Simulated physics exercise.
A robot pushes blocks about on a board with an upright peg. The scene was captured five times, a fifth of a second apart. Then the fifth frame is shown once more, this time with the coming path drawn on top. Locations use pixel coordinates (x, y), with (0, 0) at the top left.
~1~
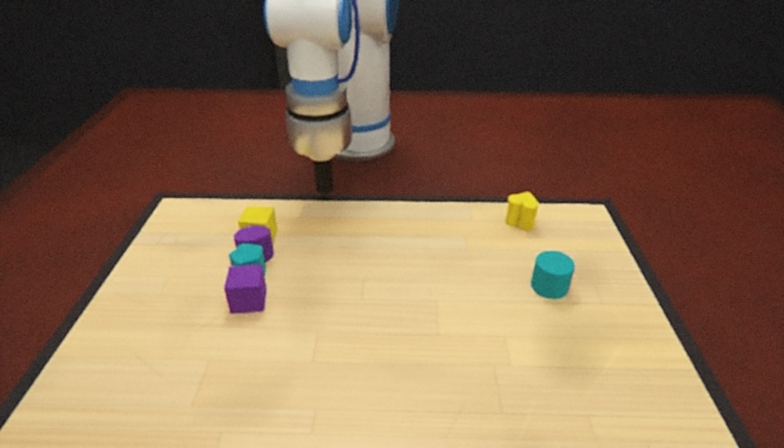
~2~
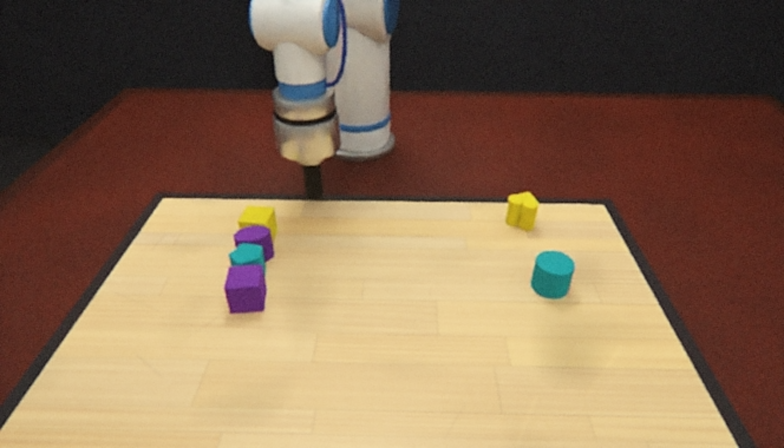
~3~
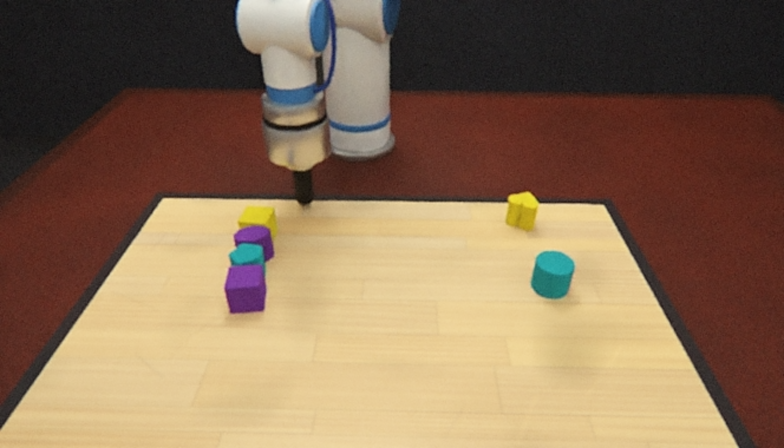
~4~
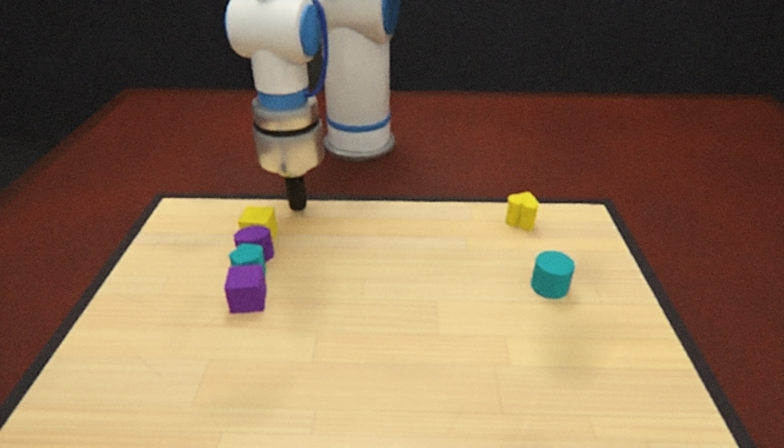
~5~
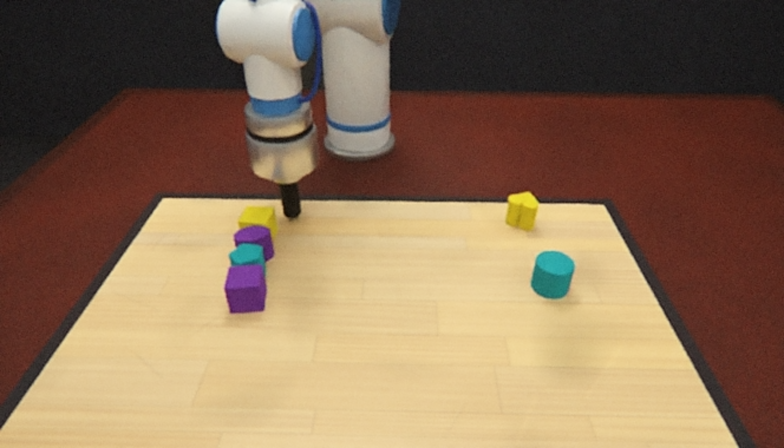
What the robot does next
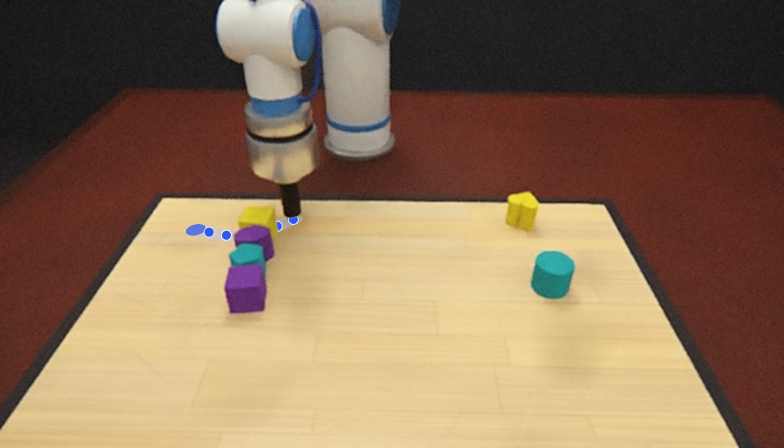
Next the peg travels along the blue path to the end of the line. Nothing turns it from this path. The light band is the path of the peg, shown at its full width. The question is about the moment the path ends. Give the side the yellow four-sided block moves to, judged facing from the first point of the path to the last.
Moves left.
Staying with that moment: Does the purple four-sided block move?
That would be a yes.
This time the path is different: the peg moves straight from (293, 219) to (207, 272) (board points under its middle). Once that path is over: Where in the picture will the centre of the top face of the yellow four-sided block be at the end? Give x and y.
Put as a pixel place, it's (174, 248).
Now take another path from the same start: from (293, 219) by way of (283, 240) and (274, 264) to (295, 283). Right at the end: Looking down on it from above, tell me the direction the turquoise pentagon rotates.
Seen from above, its turn is counter-clockwise.
Path on the board, from (293, 219) through (262, 232) and (227, 235) to (196, 230).
On the path given first. One third of the way, peg (261, 226); purple four-sided block (243, 280); turquoise pentagon (239, 258), turned 15° anticlockwise; purple oval block (241, 240); yellow four-sided block (241, 224).
Two thirds of the way, peg (225, 229); purple four-sided block (243, 283), turned 20° anticlockwise; turquoise pentagon (235, 262), turned 20° anticlockwise; purple oval block (234, 245); yellow four-sided block (231, 228), turned 20° anticlockwise.
At the end, peg (194, 224); purple four-sided block (243, 283), turned 20° anticlockwise; turquoise pentagon (235, 262), turned 20° anticlockwise; purple oval block (234, 245); yellow four-sided block (231, 228), turned 20° anticlockwise.
